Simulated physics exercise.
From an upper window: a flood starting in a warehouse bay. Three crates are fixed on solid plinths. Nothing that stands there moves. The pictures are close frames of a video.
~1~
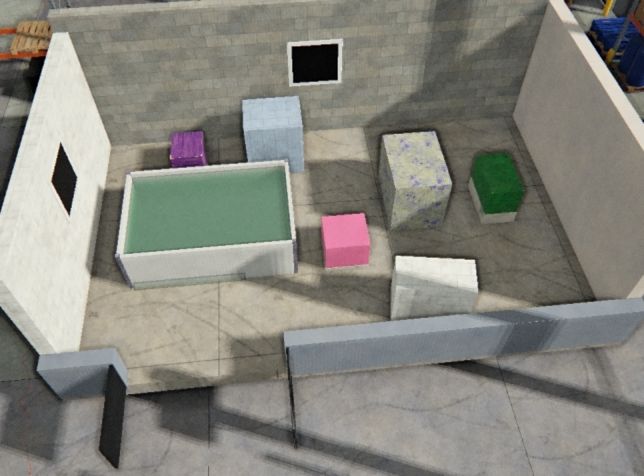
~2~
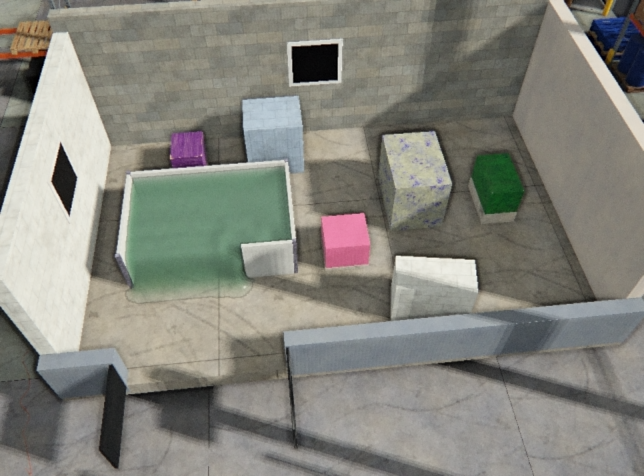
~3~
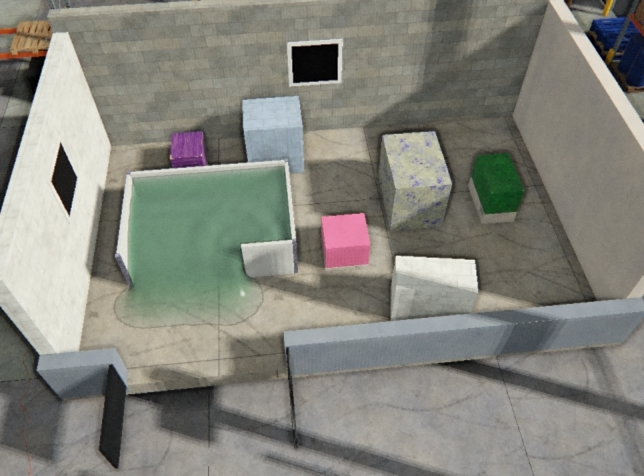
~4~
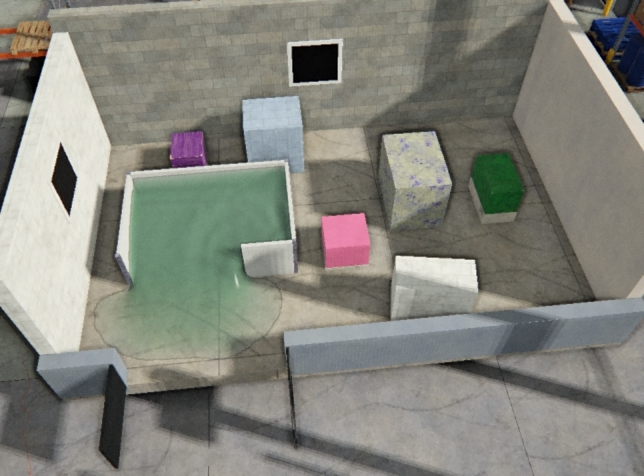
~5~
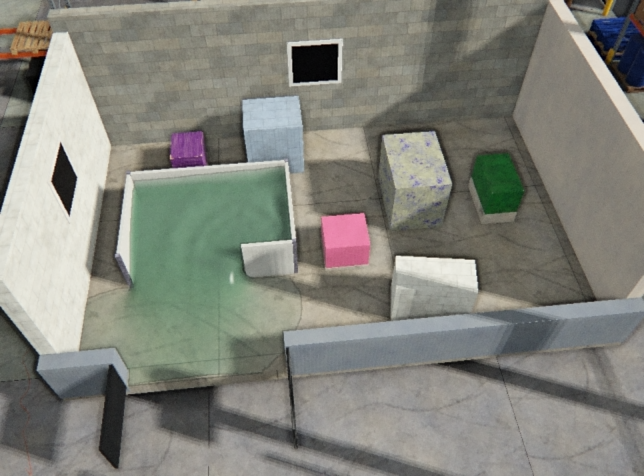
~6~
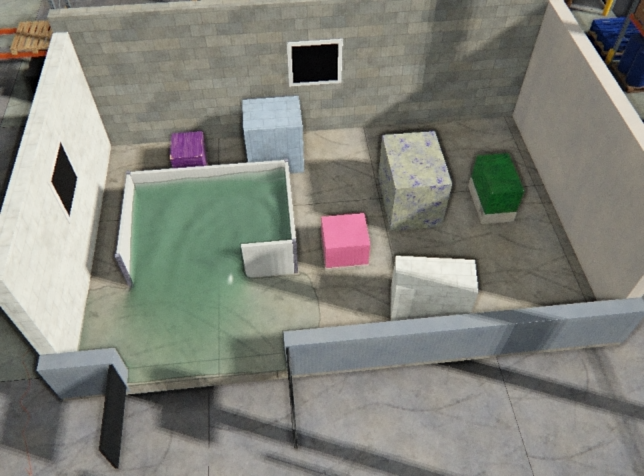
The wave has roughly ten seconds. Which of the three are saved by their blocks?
In the end: The pink crate escapes dry; the purple crate is wetted; the green crate escapes dry.
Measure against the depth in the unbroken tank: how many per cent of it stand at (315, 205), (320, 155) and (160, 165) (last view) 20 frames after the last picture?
In turn 0, 0 and 2 in a hundred.
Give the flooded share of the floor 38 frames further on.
Roughly 40 per cent.
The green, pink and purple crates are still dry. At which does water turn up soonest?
The pink-painted one.
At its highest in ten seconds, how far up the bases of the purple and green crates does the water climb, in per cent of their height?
Near 170 and 10 in a hundred.
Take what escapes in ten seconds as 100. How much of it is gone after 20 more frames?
Close to 65 %.
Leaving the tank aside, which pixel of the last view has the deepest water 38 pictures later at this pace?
Around (111, 152).
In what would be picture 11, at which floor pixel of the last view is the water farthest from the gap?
Roughly at (404, 343).
A moment on, water covers 20 % of the floor; the pink crate water round its plinth, the purple crate not reached, the green crate not reached.
Next, water covers 25 % of the floor; the pink crate water round its plinth, the purple crate not reached, the green crate not reached.
Then, water covers 30 % of the floor; the pink crate water round its plinth, the purple crate not reached, the green crate not reached.
Later, water covers 40 % of the floor; the pink crate water round its plinth, the purple crate water round its plinth, the green crate not reached.
In the end, water covers 50 % of the floor; the pink crate stayed above the water, the purple crate was topped, the green crate stayed above the water.
